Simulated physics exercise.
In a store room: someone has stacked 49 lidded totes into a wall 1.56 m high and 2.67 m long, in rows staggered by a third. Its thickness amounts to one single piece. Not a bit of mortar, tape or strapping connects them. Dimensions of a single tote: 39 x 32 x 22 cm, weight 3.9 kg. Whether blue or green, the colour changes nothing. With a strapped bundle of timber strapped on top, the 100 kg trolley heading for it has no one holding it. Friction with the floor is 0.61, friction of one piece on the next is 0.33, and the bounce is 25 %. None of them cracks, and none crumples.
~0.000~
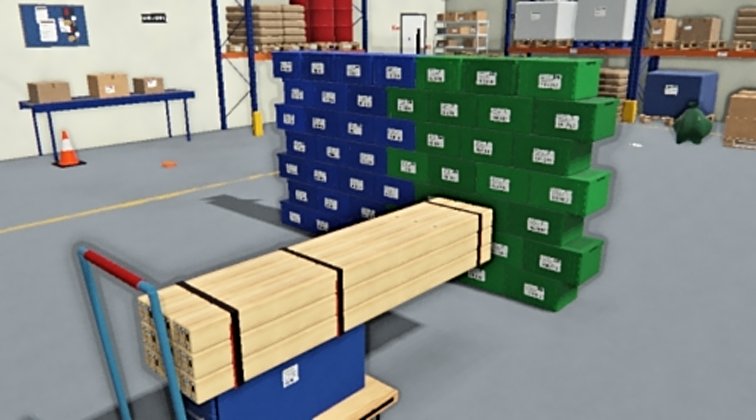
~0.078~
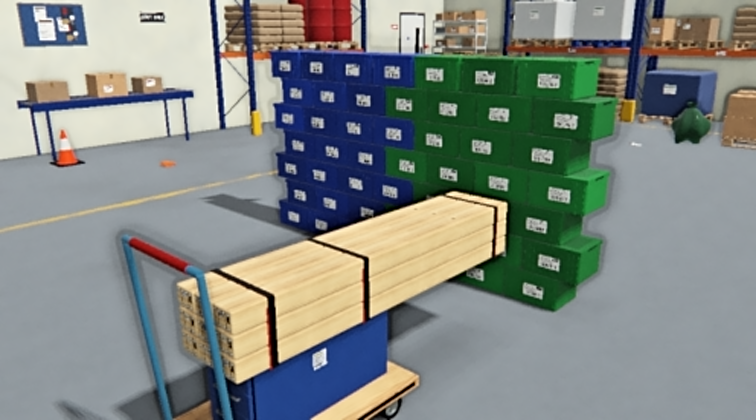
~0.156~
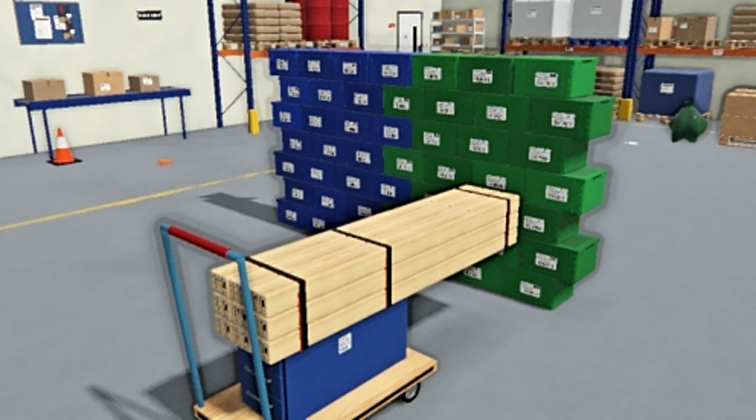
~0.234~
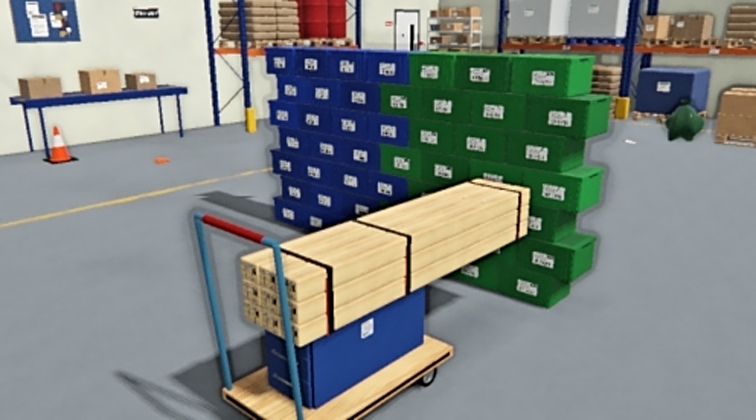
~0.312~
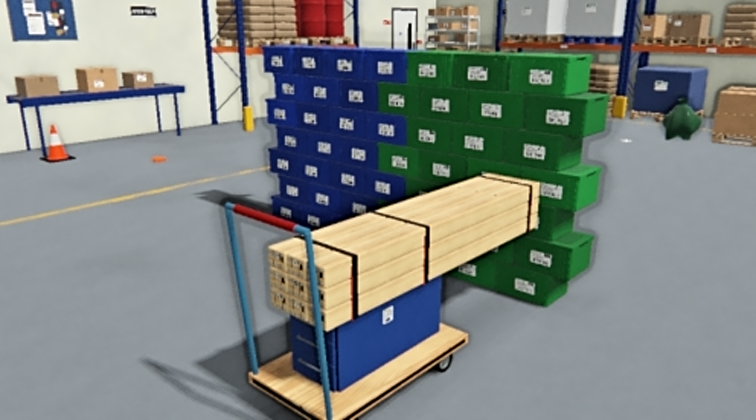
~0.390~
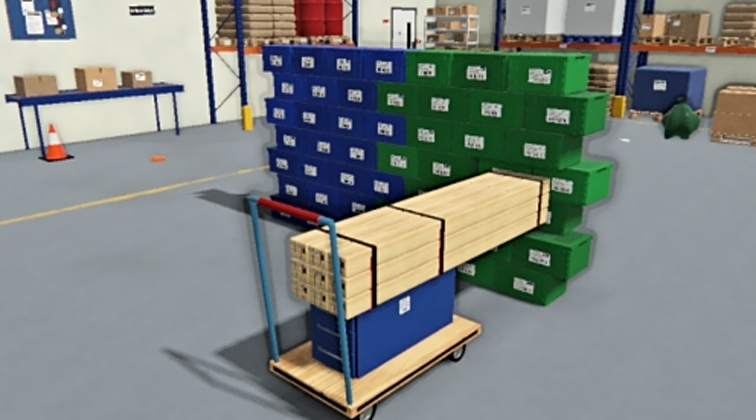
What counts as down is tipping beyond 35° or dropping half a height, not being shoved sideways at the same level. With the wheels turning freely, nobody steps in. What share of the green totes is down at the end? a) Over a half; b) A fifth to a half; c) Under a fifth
Answer: B.
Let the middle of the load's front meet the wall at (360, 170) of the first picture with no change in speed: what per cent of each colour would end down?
Blue 10 %, green 0 %.
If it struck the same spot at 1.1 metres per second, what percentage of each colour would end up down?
Down at the end: Blue 0 per cent, green 70 per cent.
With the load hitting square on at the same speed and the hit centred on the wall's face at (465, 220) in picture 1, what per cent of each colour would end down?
That hit would leave blue at 0 and green at 60 per cent down.
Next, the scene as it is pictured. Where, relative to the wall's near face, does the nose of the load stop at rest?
Looks like around 115 cm beyond, give or take.
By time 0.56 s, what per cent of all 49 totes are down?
0 per cent at that moment.
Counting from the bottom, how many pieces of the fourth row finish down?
2 in total.
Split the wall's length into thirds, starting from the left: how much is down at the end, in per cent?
Per cent by third - left: 0; middle: 0; right: 50.
After 0.56 s, load 37 cm past the wall's line, still rolling; none of the 24 green totes down (0 of 49 in all colours); top green tote 4° from how it stood.
After 0.96 s, load 86 cm past the wall's line, still rolling; 5 of the 24 green totes down (5 of 49 in all colours); top green tote 20° from how it stood.
After 1.50 s, load 1.13 m past the wall's line, still rolling; 7 of the 24 green totes down (7 of 49 in all colours); top green tote 70° from how it stood, 22 cm lower.
After 2.66 s, load 1.13 m past the wall's line, stopped; 8 of the 24 green totes down (8 of 49 in all colours); top green tote on its side.
In the end (4.1 s), load 1.13 m past the wall's line, stopped; 8 of the 24 green totes down (8 of 49 in all colours); top green tote on its side; top blue tote unmoved. That is 33 per cent. From the last view, middles, top blue tote near (358, 63).
